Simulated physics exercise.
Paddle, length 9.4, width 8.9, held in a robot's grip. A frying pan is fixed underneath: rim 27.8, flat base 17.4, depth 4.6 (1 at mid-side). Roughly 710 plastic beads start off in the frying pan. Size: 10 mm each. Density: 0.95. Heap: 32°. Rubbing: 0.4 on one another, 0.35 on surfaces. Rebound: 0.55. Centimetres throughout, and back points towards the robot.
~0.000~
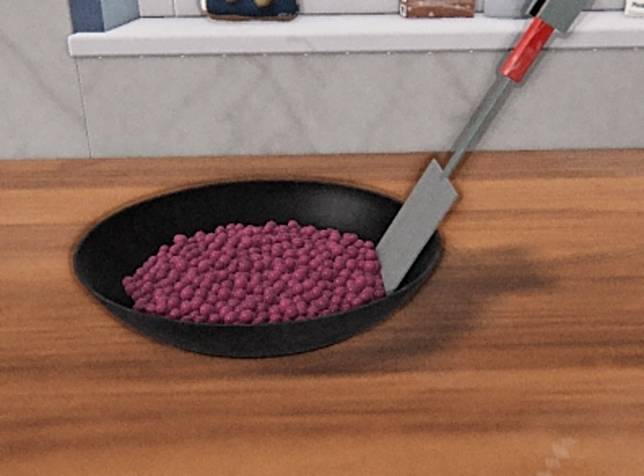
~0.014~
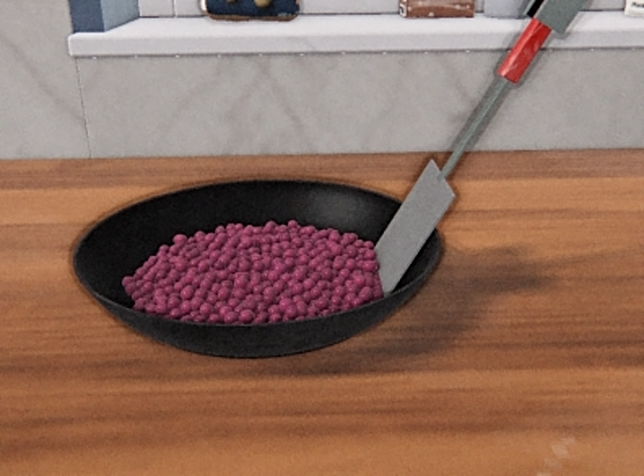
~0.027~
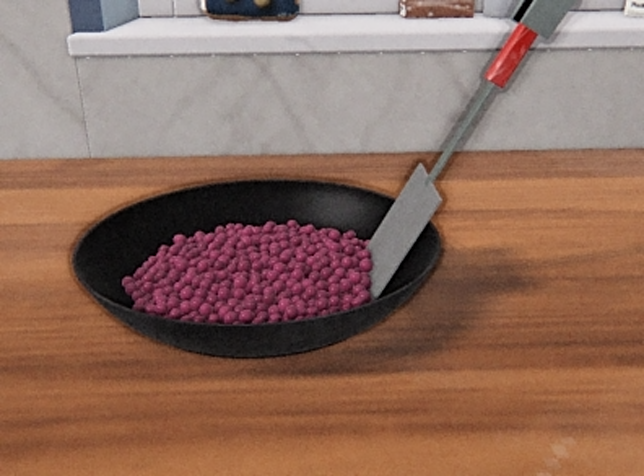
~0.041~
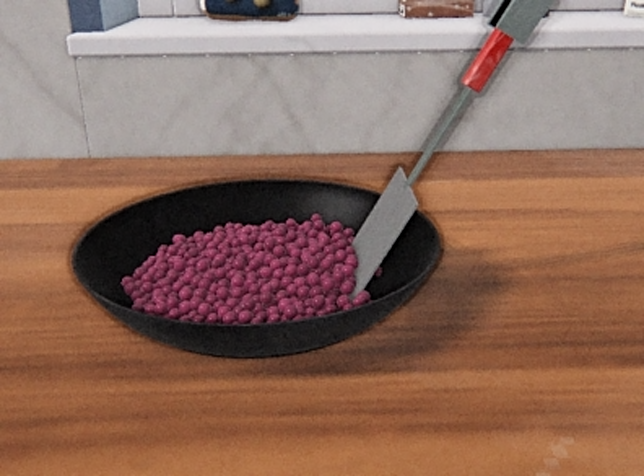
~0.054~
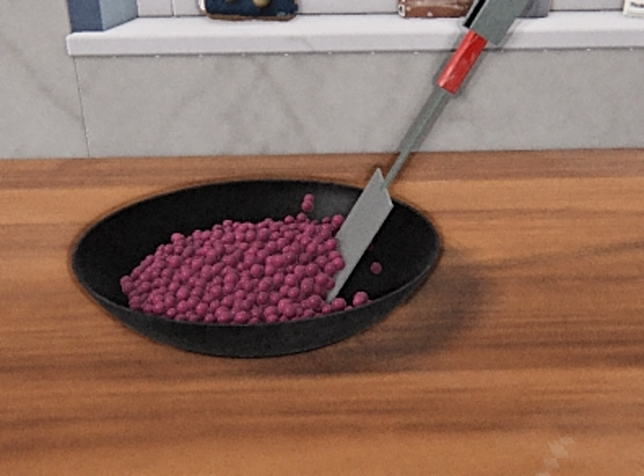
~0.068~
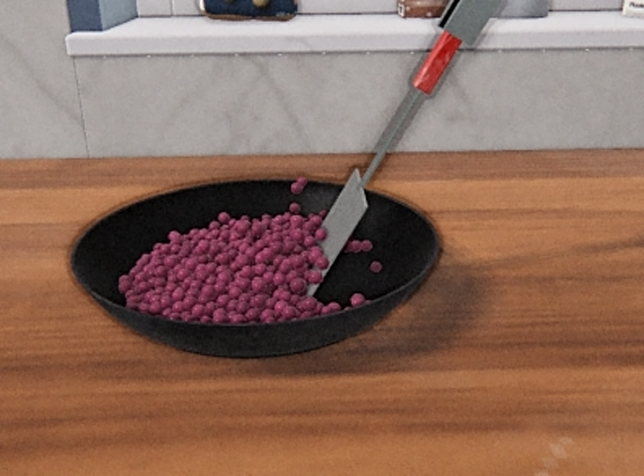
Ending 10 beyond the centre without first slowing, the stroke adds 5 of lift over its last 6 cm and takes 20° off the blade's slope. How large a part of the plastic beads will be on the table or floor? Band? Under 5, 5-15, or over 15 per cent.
Over 15 per cent.
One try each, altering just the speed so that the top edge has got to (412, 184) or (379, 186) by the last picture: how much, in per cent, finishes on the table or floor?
Around 5 per cent, then around 20 per cent.
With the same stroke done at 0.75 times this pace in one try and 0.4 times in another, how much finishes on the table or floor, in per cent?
20 and 10 %.
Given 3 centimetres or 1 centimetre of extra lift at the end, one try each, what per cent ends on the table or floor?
First try around 25 percent, second try around 30 percent.
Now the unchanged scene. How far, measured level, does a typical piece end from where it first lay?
It comes out at about 4 cm.
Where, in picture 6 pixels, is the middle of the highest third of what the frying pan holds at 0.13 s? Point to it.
I'd put it somewhere near (195, 243).
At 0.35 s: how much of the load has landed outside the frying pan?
10 per cent.
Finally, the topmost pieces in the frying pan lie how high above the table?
It reaches roughly 4.0 cm.
After 0.10 s, sloping 60°, highest piece 8 above the table; 710 in the frying pan.
After 0.13 s, sloping 55°, highest piece 9 above the table; 709 in the frying pan, 1 on the blade or in flight.
After 0.35 s, sloping 40°, highest piece 11 above the table; 535 in the frying pan, 55 on the table or floor, 120 on the blade or in flight.
After 1.40 s, sloping 40°, highest piece 4 above the table; 535 in the frying pan, 175 on the table or floor.
In the end, 535 in the frying pan, 175 on the table or floor. That is 25 % on the table or floor.
